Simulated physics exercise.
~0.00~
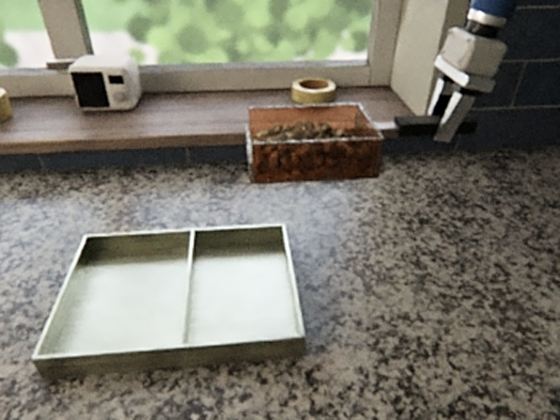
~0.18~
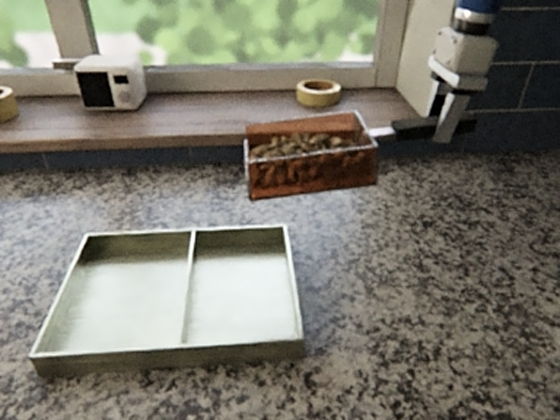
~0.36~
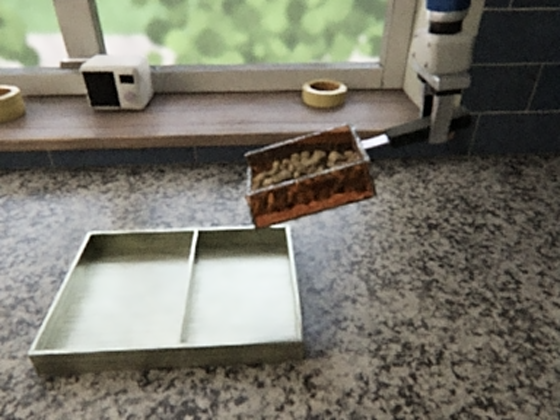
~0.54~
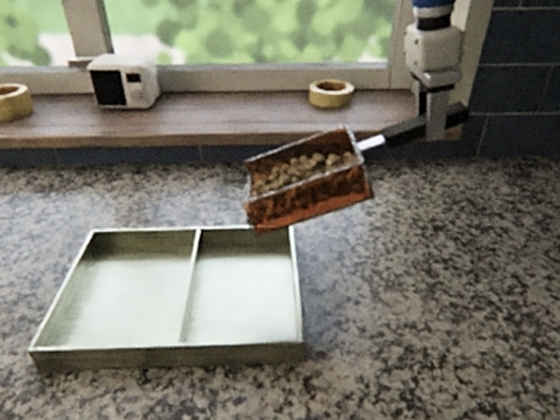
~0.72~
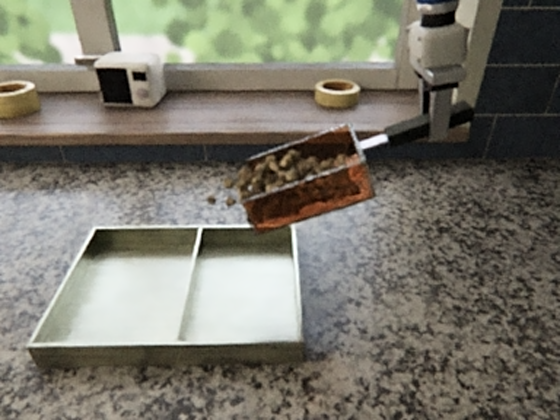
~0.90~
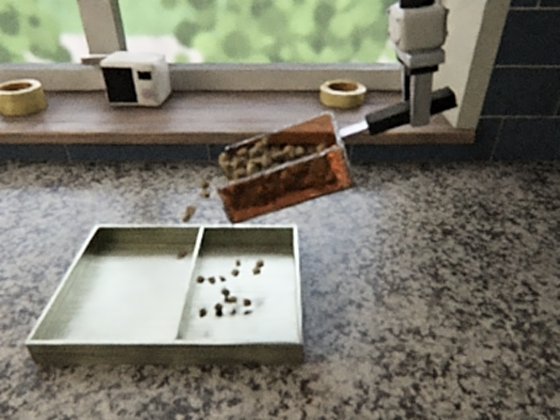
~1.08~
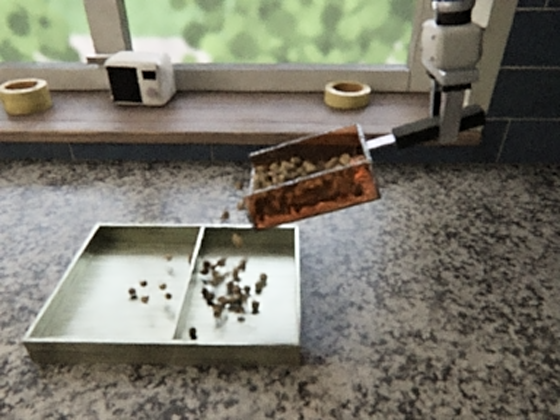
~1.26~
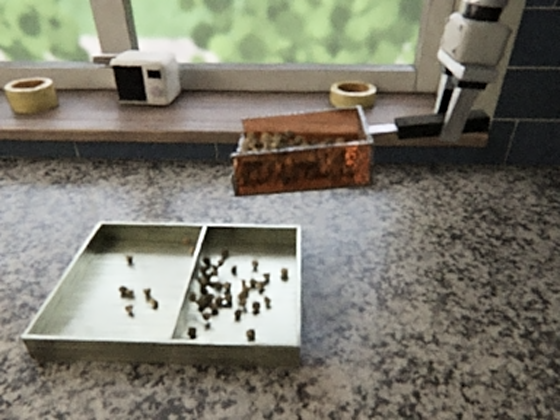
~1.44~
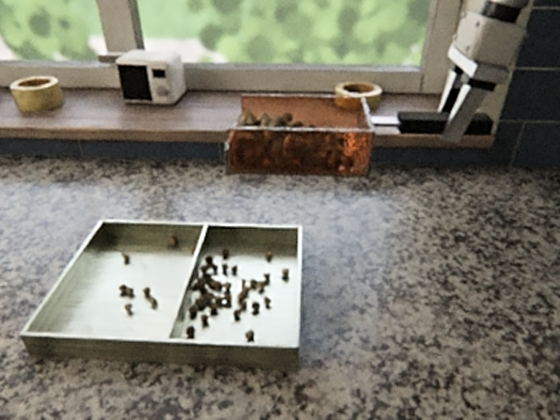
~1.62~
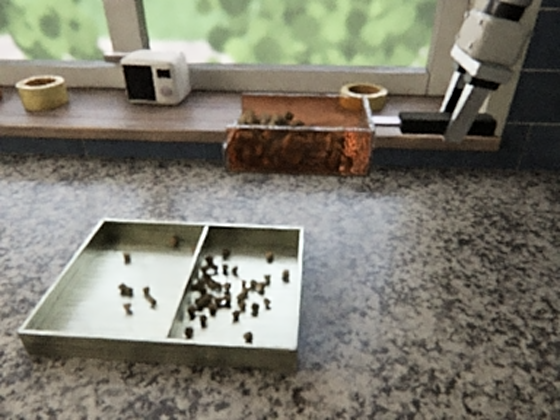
A robot arm lowered a reddish-brown box of small pebbles towards a pale divided tray, tipped it to spill some into both sections, mostly the right one, then levelled and raised the box, still holding plenty, and kept it still.
